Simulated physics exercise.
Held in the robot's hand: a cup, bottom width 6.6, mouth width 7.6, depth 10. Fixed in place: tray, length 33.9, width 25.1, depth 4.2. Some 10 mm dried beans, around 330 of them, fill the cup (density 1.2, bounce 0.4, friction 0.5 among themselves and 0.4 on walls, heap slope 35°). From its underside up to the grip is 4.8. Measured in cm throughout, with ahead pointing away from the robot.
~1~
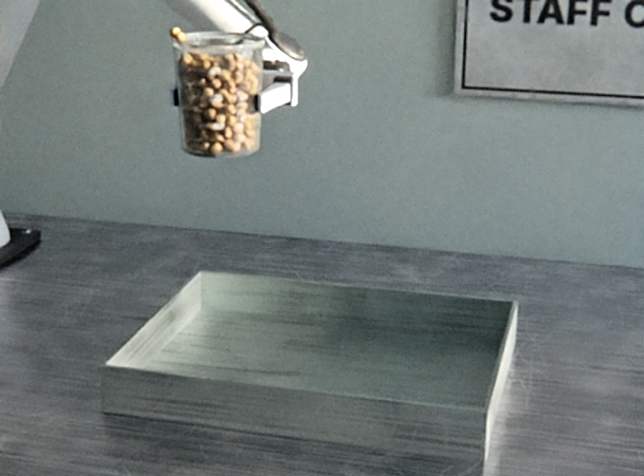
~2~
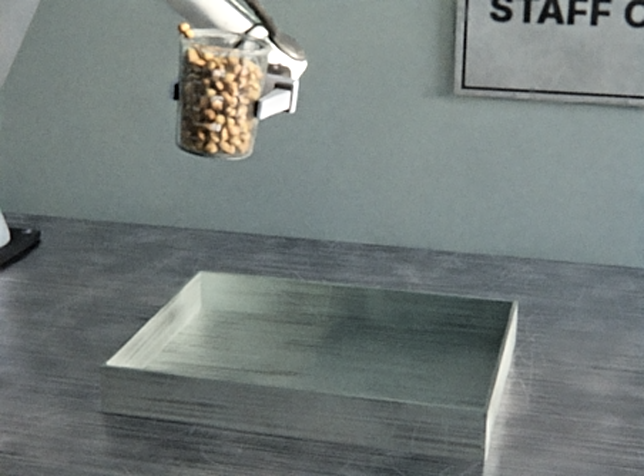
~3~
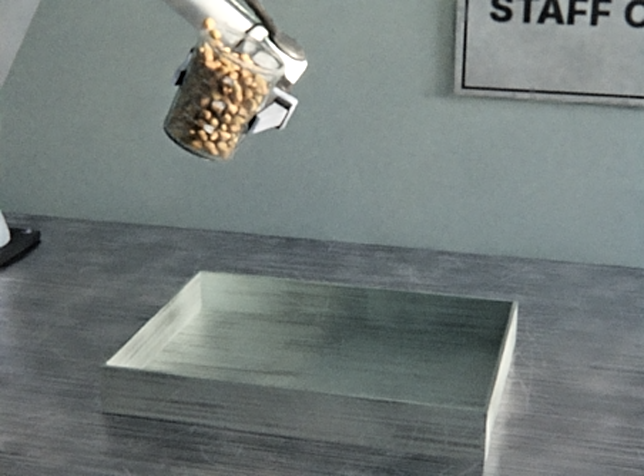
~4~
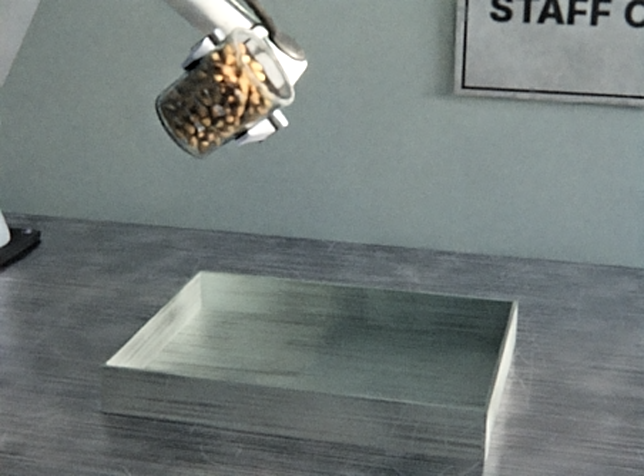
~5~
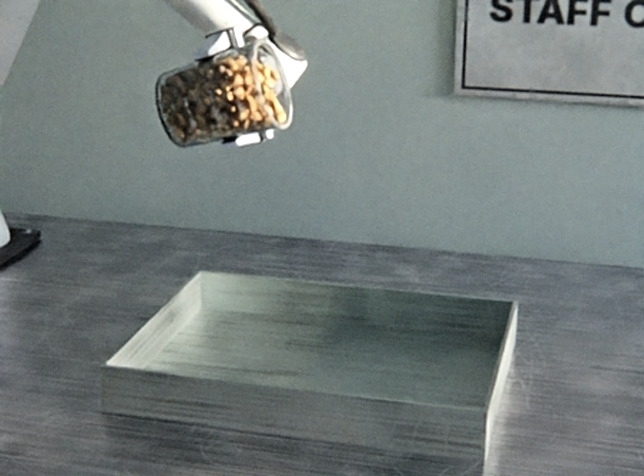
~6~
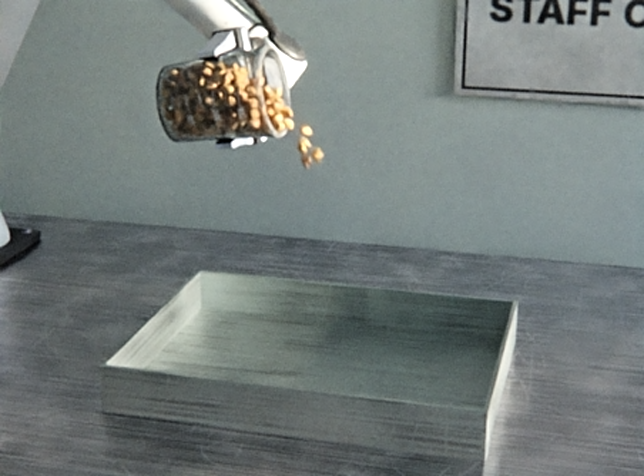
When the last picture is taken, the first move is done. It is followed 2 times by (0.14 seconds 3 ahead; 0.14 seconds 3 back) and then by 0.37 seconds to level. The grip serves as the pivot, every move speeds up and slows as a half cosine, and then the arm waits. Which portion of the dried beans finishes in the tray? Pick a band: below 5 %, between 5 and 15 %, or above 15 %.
The share falls above 15 %.
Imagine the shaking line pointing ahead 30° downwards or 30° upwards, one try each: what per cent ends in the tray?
Try one gives about 20 in a hundred, try two about 35 in a hundred.
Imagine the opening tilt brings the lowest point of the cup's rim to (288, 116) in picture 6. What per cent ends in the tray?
About 10 percent.
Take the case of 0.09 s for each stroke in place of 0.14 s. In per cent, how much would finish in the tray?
I'd expect close to 60 in a hundred.
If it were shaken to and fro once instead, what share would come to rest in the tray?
Estimate: Around 20 %.
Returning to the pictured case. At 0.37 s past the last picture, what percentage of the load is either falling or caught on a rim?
It amounts to roughly 5 in a hundred.
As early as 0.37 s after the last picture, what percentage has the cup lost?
About 20 per cent.
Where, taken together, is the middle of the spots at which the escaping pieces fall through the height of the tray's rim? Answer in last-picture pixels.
Close to pixel (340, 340).
Then, 0.37 s on, tilted 80° forward, highest piece 28 above the table; 269 in the cup, 48 in the tray, 15 in flight or on a rim.
Then, 0.74 s on, tilted 40° forward, highest piece 29 above the table; 224 in the cup, 104 in the tray, 4 in flight or on a rim.
Then, 1.13 s on, level, highest piece 30 above the table; 224 in the cup, 108 in the tray.
Then, 2.18 s on, level, highest piece 30 above the table; 224 in the cup, 108 in the tray.
In the end, 224 in the cup, 108 in the tray. That is 33 % in the tray.
